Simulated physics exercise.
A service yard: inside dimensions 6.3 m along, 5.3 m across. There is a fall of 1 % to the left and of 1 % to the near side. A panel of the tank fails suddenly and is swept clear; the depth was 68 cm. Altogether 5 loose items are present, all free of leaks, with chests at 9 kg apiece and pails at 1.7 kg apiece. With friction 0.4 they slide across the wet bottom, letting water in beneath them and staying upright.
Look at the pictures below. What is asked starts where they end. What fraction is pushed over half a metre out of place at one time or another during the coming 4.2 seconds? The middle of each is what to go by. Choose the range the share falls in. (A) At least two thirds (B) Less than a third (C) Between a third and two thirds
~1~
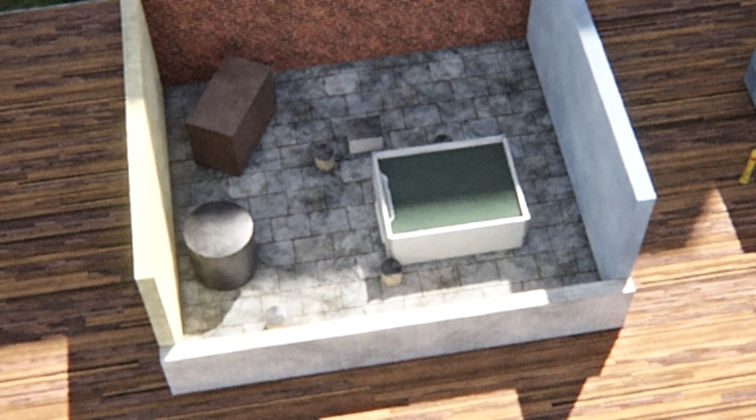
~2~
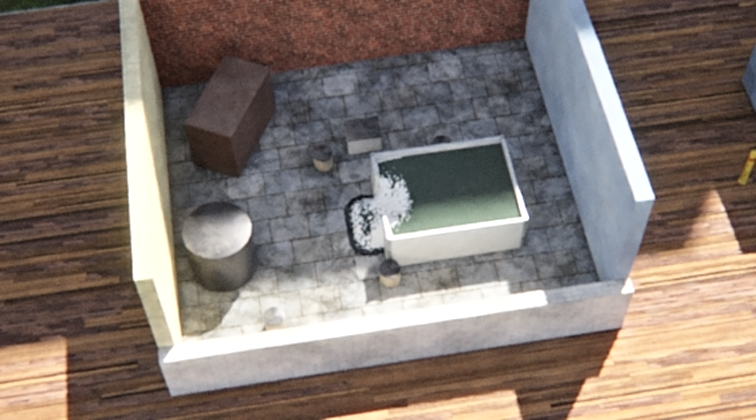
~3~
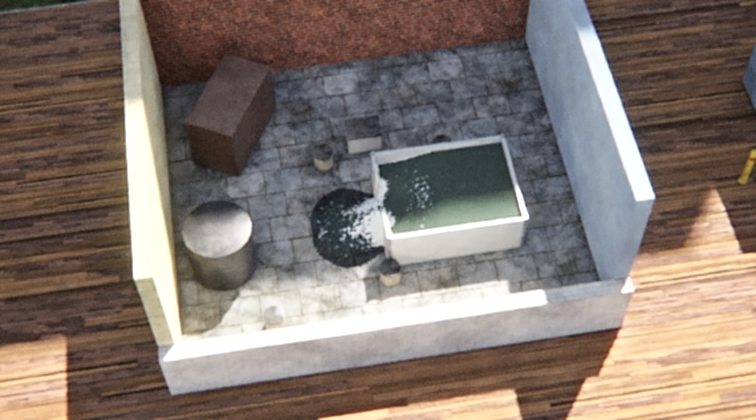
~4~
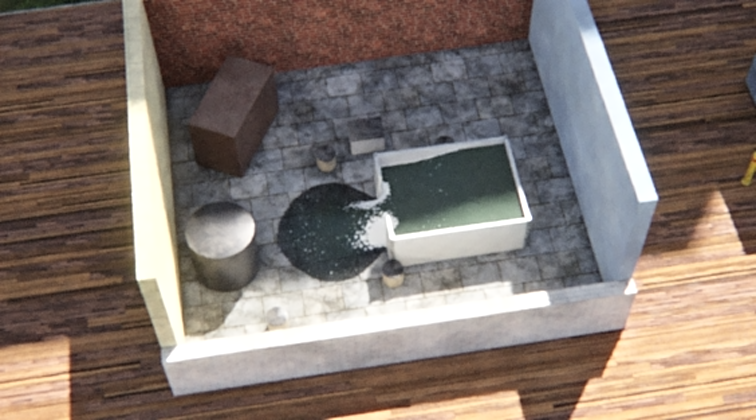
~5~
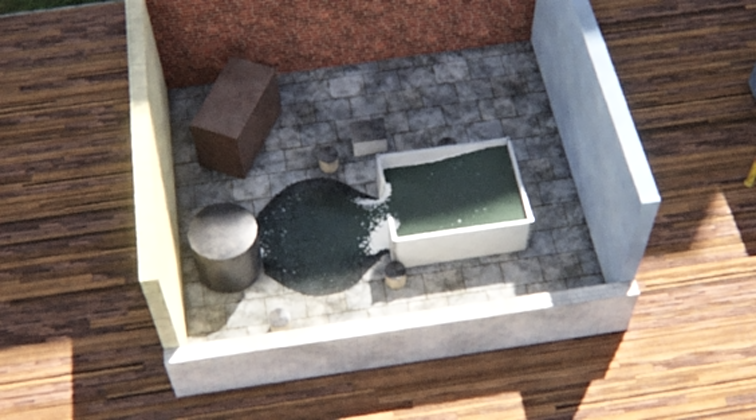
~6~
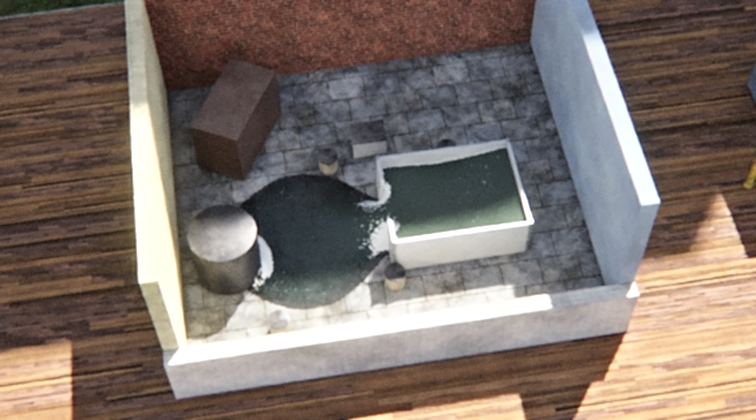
The answer is B.
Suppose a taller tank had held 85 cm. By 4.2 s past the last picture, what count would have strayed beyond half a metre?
Under that setup the answer is 1.
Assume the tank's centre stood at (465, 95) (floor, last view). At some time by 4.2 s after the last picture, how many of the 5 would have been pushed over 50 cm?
Then the count would be 3.
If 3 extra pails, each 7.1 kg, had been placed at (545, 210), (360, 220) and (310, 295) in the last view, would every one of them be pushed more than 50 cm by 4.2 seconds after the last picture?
Check, in order - not exceeded, exceeded, exceeded.
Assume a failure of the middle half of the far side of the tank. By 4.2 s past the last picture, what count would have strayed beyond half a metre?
In that case the number is 3.
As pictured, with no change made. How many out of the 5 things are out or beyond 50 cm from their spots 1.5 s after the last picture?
Answer: 1.
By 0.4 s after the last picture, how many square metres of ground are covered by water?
Roughly 10.5 m2.
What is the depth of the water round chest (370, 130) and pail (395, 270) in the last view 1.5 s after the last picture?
Depth approx. 0 cm / 0 cm.
Then, 0.4 s after the last picture 0 of 5 are over 50 cm from their spots; 0 afloat.
Then, 1.5 s after the last picture 1 of 5 are over 50 cm from their spots; 1 afloat.
Then, 2.8 s after the last picture 1 of 5 are over 50 cm from their spots; 1 afloat.
Then, 4.2 s after the last picture 0 of 5 are over 50 cm from their spots, and 1 have been at some point; 2 afloat.
